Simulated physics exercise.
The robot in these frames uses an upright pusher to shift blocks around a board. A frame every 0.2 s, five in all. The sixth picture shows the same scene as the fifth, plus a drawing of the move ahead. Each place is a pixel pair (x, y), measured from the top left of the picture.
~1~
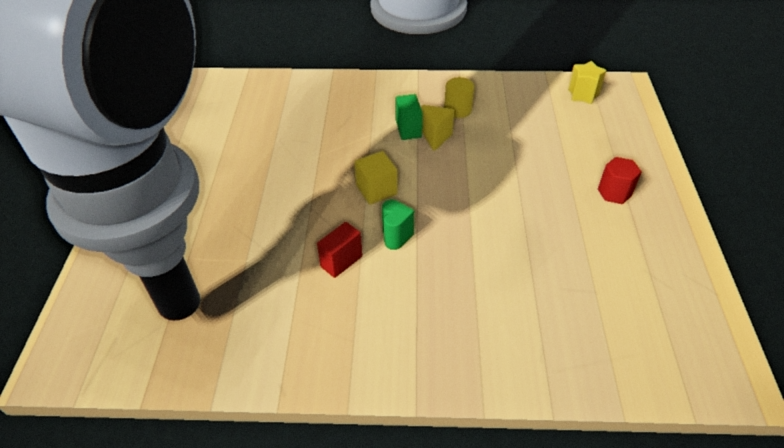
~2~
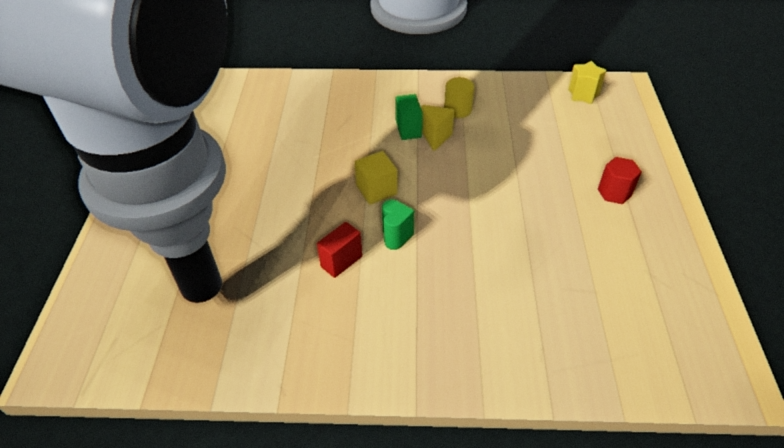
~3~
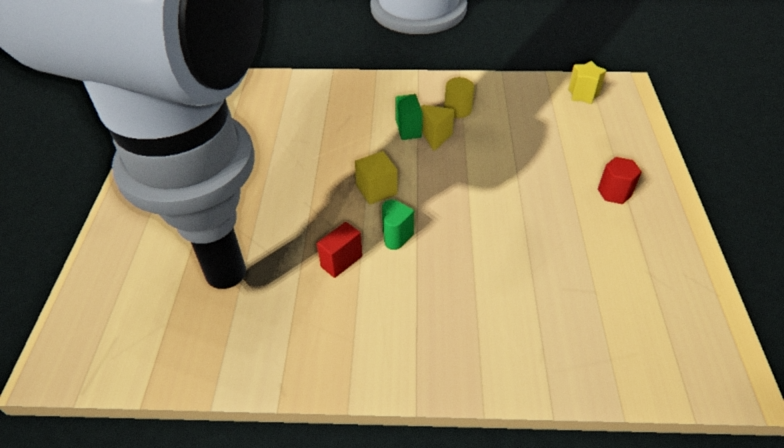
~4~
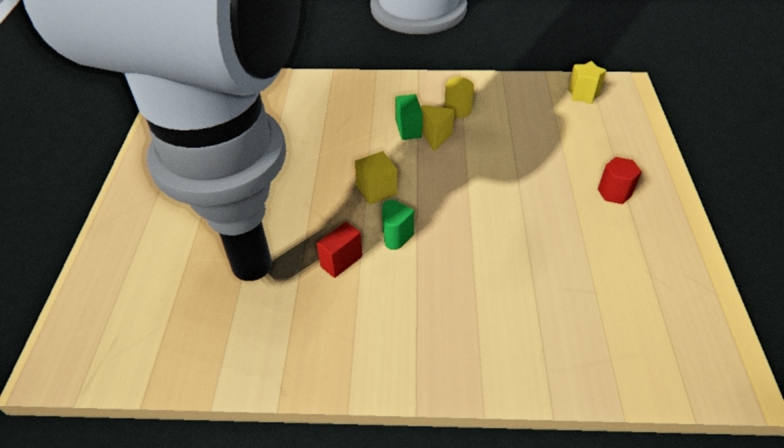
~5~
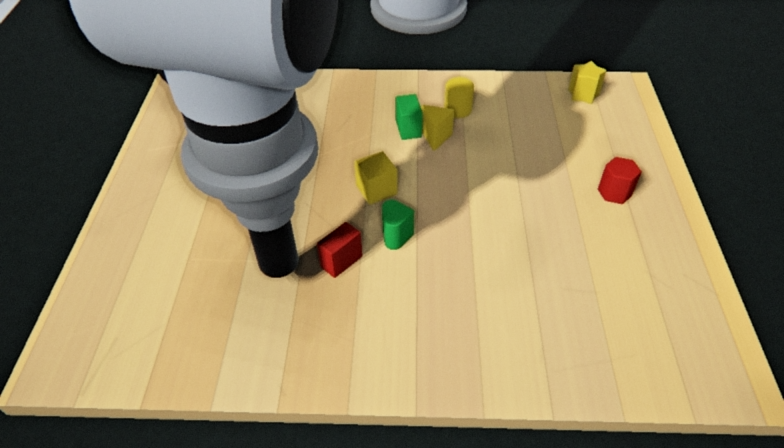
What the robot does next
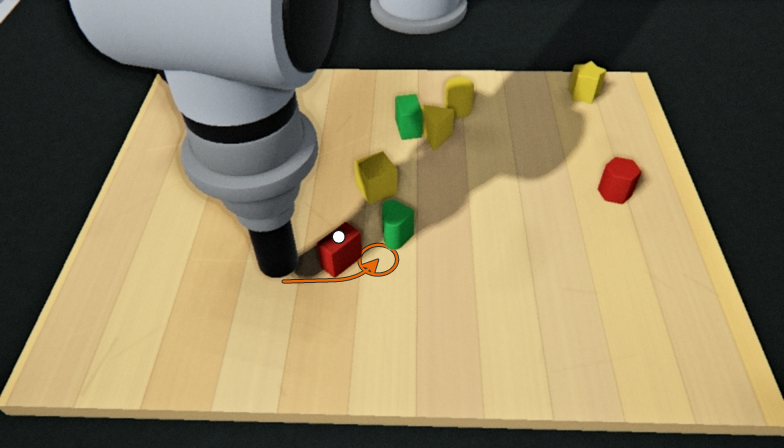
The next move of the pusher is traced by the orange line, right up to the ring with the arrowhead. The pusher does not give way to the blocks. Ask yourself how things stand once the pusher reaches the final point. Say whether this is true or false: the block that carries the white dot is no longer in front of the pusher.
False.
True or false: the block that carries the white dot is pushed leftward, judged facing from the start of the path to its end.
Verdict: True.
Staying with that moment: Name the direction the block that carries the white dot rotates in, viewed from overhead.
My answer: Anticlockwise.
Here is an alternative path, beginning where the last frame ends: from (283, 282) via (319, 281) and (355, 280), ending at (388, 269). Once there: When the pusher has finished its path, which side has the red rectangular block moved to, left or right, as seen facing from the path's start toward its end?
It gets pushed left.
The line goes from (283, 282) through (318, 281) and (353, 277) to (378, 259); the dot is on the red rectangular block.
On the path given first. Halfway along, pusher at (334, 262); red rectangular block at (360, 230), turned 20° anticlockwise.
At the end, pusher at (377, 242); red rectangular block at (377, 206), turned 45° anticlockwise; yellow four-sided block unmoved; green heart-shaped block at (403, 207), turned 15° clockwise.
